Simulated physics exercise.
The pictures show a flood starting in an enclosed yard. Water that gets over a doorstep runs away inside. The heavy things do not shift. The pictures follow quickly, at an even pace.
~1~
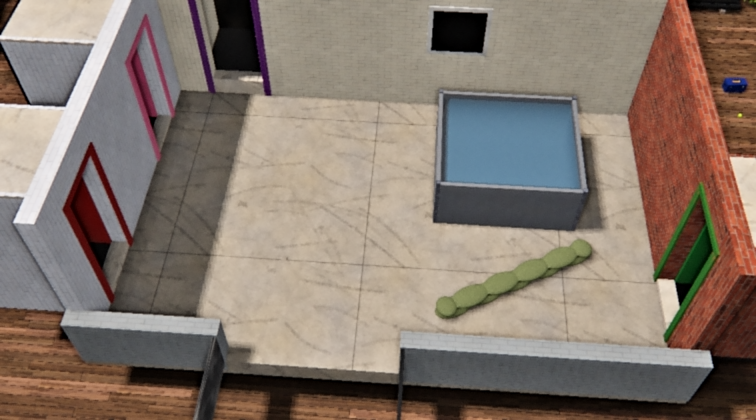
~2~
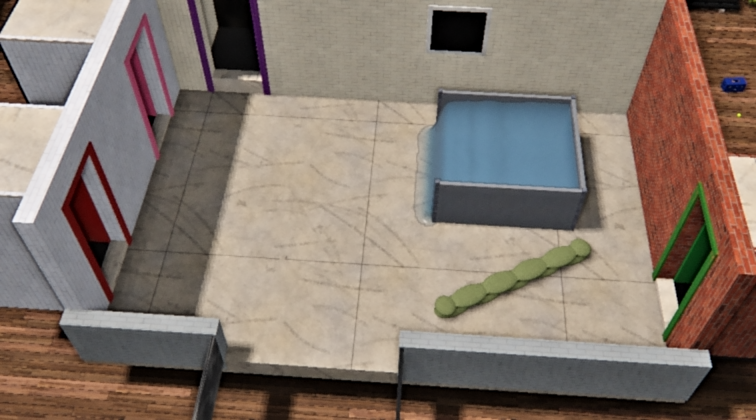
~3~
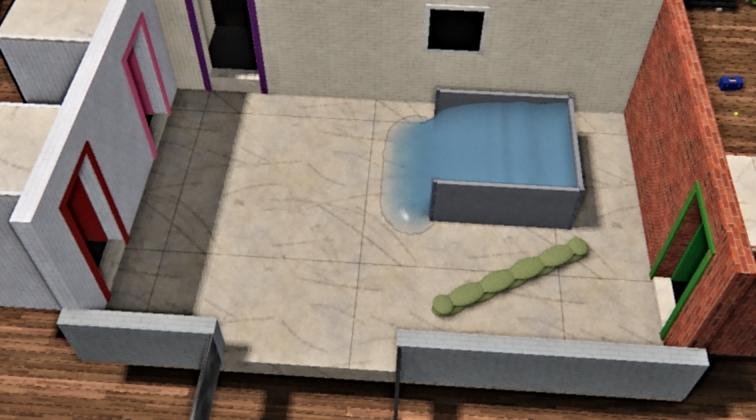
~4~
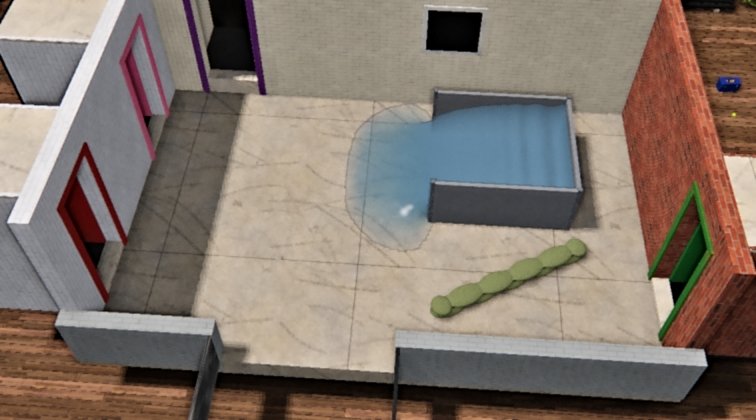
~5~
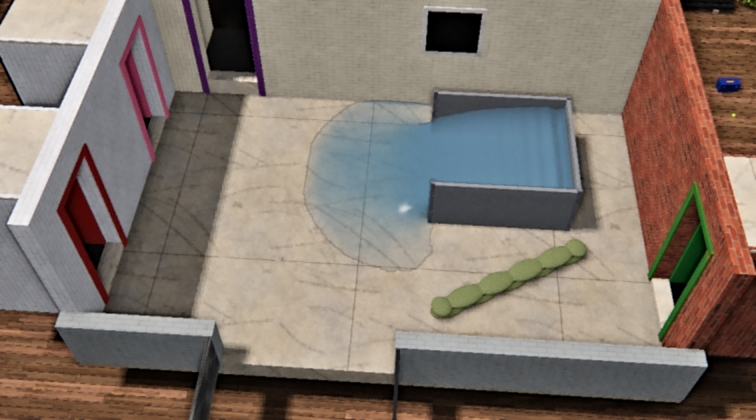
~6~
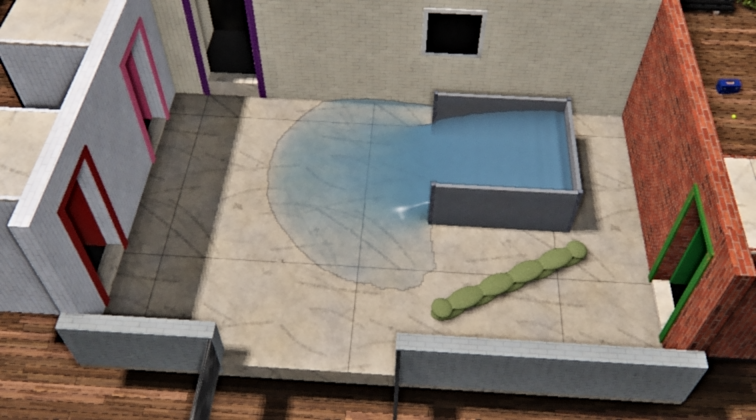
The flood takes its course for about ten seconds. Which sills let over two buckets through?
The purple door holds within the limit; the red door floods; the green door holds within the limit; the pink door floods.
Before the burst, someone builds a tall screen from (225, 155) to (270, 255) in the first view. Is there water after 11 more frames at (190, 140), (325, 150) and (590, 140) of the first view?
In that order: Wet, covered, no water.
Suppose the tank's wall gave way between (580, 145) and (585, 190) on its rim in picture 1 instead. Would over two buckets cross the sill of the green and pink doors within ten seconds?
One by one: Green door goes over, pink door goes over.
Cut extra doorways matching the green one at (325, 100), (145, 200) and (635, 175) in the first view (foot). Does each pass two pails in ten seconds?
In turn: Takes more, is over, stays under.
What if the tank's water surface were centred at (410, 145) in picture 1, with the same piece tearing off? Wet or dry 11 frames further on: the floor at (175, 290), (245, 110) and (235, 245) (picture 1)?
In that order: Awash, awash, awash.
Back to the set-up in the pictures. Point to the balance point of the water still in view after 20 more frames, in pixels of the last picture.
Near (285, 195).
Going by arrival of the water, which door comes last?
Last comes the green door.
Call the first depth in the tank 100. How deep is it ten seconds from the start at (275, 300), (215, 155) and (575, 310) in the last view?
In that order: 6, 6 and 2 per cent.
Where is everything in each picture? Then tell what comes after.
The water tank at (509, 142) is whole and still, in the first frame.
The front is at (435, 128), out from the gap at (438, 163), in the second frame.
Water pours out at (436, 163) and has run to (402, 227), in the third frame.
Water pours out at (434, 165) and has run to (391, 111), in the fourth frame.
The front is at (312, 206), out from the gap at (434, 167), in the fifth frame.
Water pours out at (434, 168) and has run to (278, 152), in the sixth frame.
A moment on, water covers 50 % of the floor; the purple door wet at the sill, nothing in, the red door not reached, the green door not reached, the pink door under two buckets in.
Next, water covers 60 % of the floor; the purple door wet at the sill, nothing in, the red door under two buckets in, the green door not reached, the pink door far over two buckets in.
Then, water covers 60 % of the floor; the purple door wet at the sill, nothing in, the red door over two buckets in, the green door not reached, the pink door far over two buckets in.
Later, water covers 70 % of the floor; the purple door wet at the sill, nothing in, the red door far over two buckets in, the green door not reached, the pink door far over two buckets in.
In the end, water covers 95 % of the floor; the purple door wet at the sill, nothing in, the red door far over two buckets in, the green door wet at the sill, nothing in, the pink door far over two buckets in.
